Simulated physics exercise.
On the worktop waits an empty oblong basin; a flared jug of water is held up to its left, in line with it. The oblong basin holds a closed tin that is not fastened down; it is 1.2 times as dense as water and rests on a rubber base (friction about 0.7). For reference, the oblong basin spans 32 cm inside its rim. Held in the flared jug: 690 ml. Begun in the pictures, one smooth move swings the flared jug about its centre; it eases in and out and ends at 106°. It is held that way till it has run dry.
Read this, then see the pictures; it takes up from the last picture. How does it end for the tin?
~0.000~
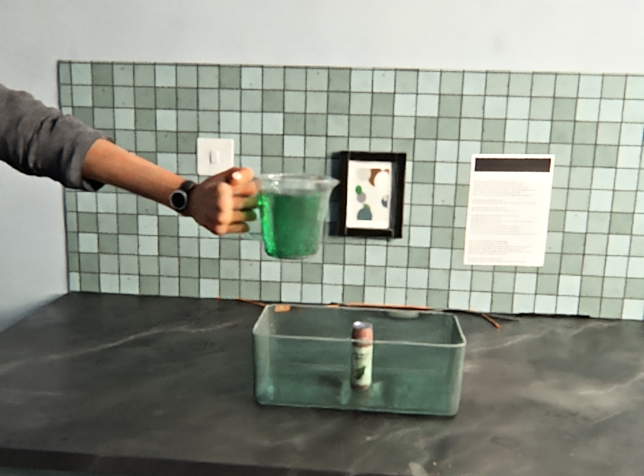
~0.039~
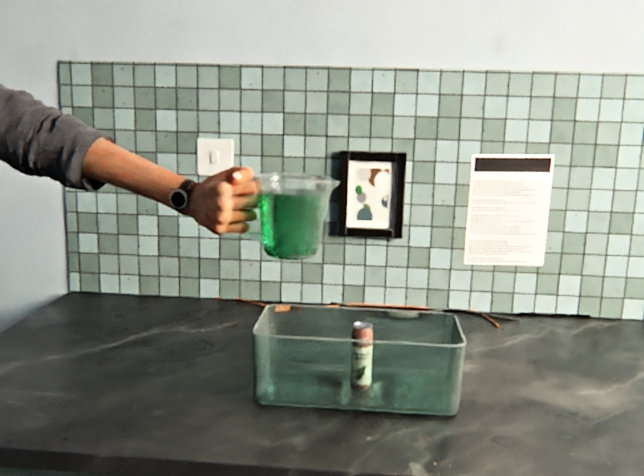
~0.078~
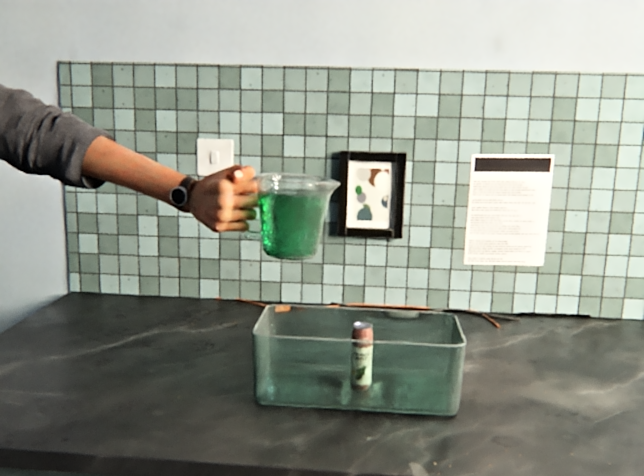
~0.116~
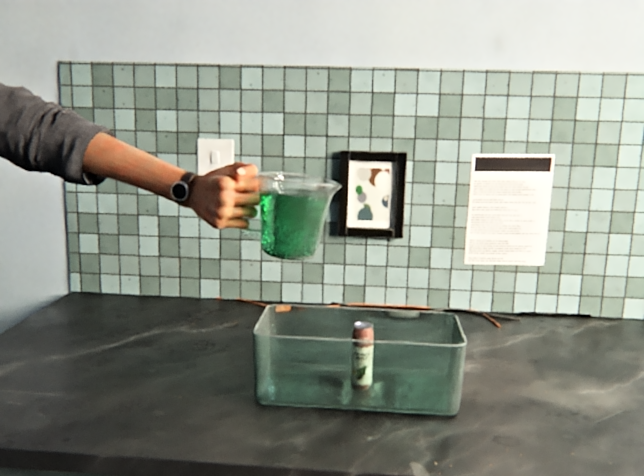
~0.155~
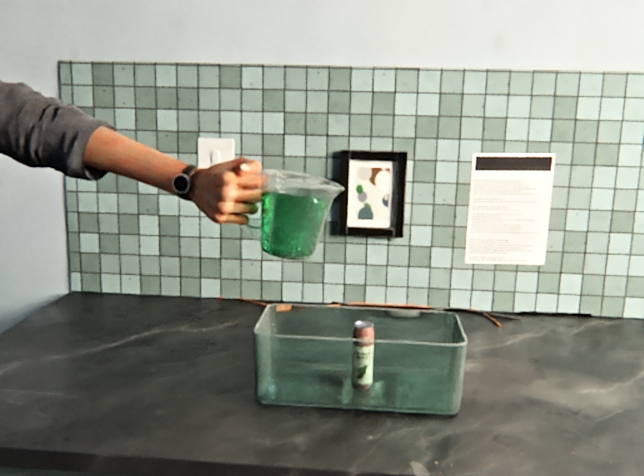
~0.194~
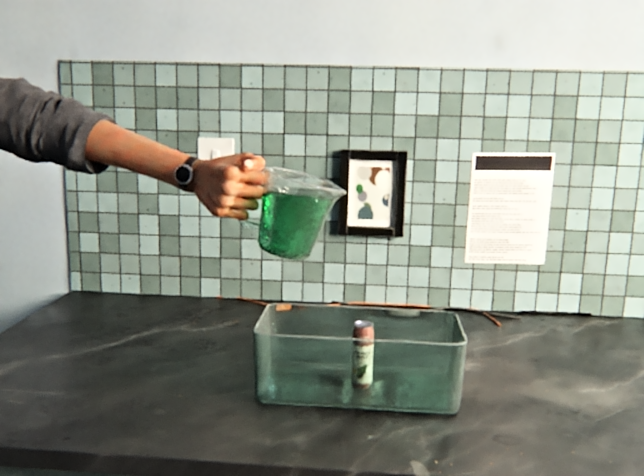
I expect it to stay the right way up.
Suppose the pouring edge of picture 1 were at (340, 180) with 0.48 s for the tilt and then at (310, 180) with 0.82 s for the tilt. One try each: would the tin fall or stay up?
First it remains upright; then it topples.
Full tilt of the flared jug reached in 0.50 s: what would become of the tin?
Outcome - the tin remains standing.
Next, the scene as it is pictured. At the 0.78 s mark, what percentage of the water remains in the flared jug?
Close to 16 percent of the total.
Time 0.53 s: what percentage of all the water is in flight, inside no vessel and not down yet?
26 %.
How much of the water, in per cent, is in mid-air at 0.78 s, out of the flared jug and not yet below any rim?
Airborne share: Near 24 %.
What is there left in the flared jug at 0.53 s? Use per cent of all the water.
I'd put it near 72 percent.
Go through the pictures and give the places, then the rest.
Tilt 0°; pouring edge (339, 181); surface from (260, 191) to (327, 193); the oblong basin's rim runs from (260, 319) to (459, 330); the tin's top is at (362, 328), in the first frame.
Tilt 1°; pouring edge (339, 181); surface from (260, 190) to (327, 193), in the second frame.
Tilt 2°; pouring edge (340, 183); surface from (261, 191) to (328, 194), in the third frame.
Tilt 5°; pouring edge (342, 185); surface from (262, 190) to (330, 194), in the fourth frame.
Tilt 9°; pouring edge (344, 188); surface from (264, 190) to (332, 195), in the fifth frame.
Tilt 14°; pouring edge (347, 192); surface from (266, 190) to (335, 196), in the sixth frame.
By 0.53 s the tilt is 77° and 71 per cent is still to pour; the tin stands where it began.
By 0.78 s the tilt is 105° and 15 per cent is still to pour; the tin stands where it began.
By 1.04 s the tilt is 106° and 0 per cent is still to pour; the tin stands where it began.
By 1.32 s the tilt is 106° and 0 per cent is still to pour; the tin stands where it began.
At rest the tin stands where it began.
